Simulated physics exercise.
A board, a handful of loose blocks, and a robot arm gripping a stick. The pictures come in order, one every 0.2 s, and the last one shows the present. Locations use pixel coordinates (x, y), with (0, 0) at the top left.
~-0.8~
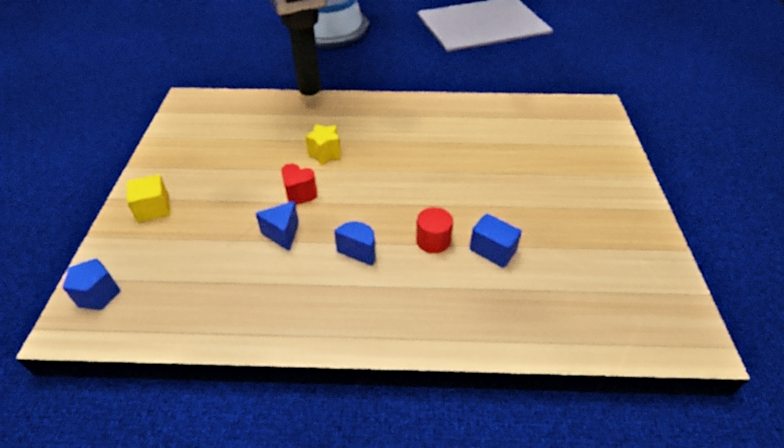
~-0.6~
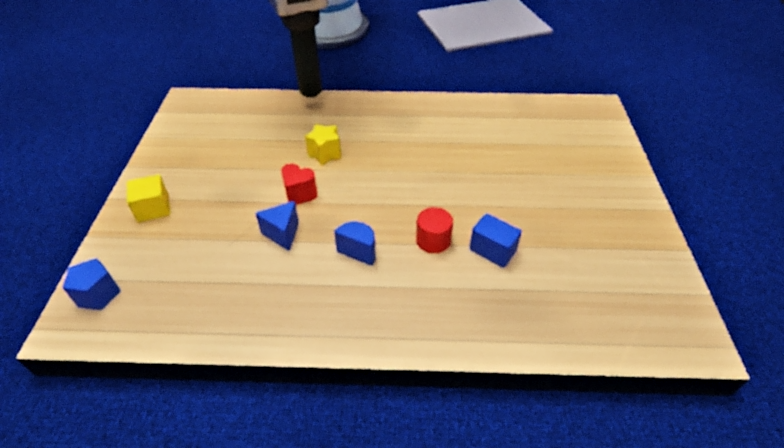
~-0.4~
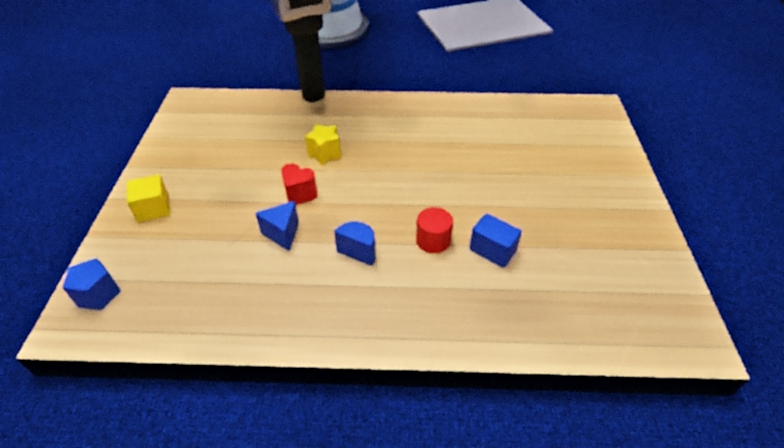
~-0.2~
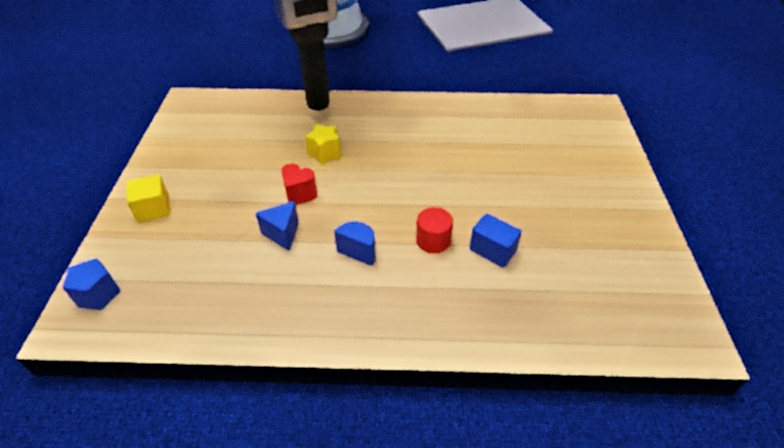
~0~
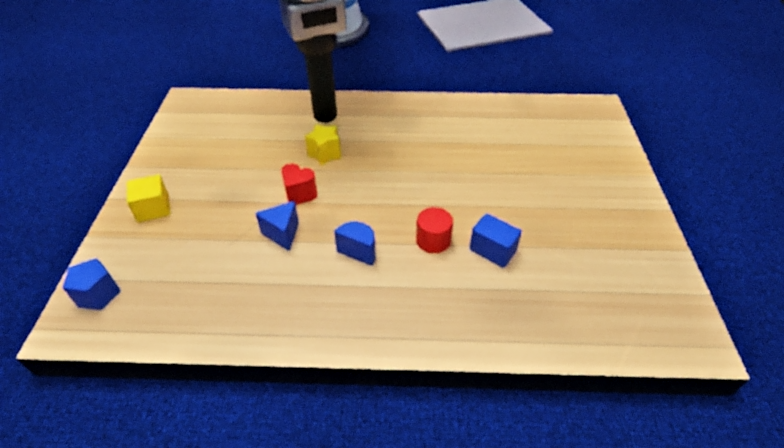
A robot arm's dark stick, at the top of a pale wooden board on blue carpet seen from above at an angle, starts near the far edge. A yellow star, red heart, blue triangle and blue half-round block sit left of centre, with a red cylinder and blue block to the right and a yellow cube and blue pentagon at far left. The stick slides slightly toward the viewer and right, close behind the star, while the blocks and camera stay still.
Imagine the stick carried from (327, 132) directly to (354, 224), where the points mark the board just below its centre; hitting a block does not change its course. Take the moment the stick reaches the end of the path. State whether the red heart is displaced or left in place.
When the path is over, the red heart has left its spot.
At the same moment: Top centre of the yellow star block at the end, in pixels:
My best guess is (317, 196).
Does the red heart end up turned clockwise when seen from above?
Answer: Yes.
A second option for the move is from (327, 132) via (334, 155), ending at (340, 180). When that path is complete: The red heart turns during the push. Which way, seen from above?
From the top: Clockwise.
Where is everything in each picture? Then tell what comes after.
Stick's lower end at (310, 90); red heart at (296, 174); yellow star block at (323, 133); blue half-round block at (357, 231), in the first picture.
Stick at (311, 92); blocks still, in the second picture.
Stick at (314, 97); blocks still, in the third picture.
Stick at (319, 105); blocks still, in the fourth picture.
Stick at (326, 117); red heart at (296, 174); yellow star block at (323, 133); blue half-round block at (357, 231), in the fifth picture.
What follows on the original path. One third of the way, stick at (333, 144); yellow star block at (324, 154).
Two thirds of the way, stick at (342, 175); red heart at (292, 181), turned 50° clockwise; yellow star block at (322, 186), turned 40° clockwise.
At the end, stick at (352, 209); red heart at (292, 182), turned 55° clockwise; yellow star block at (317, 196), turned 70° clockwise; blue half-round block still.
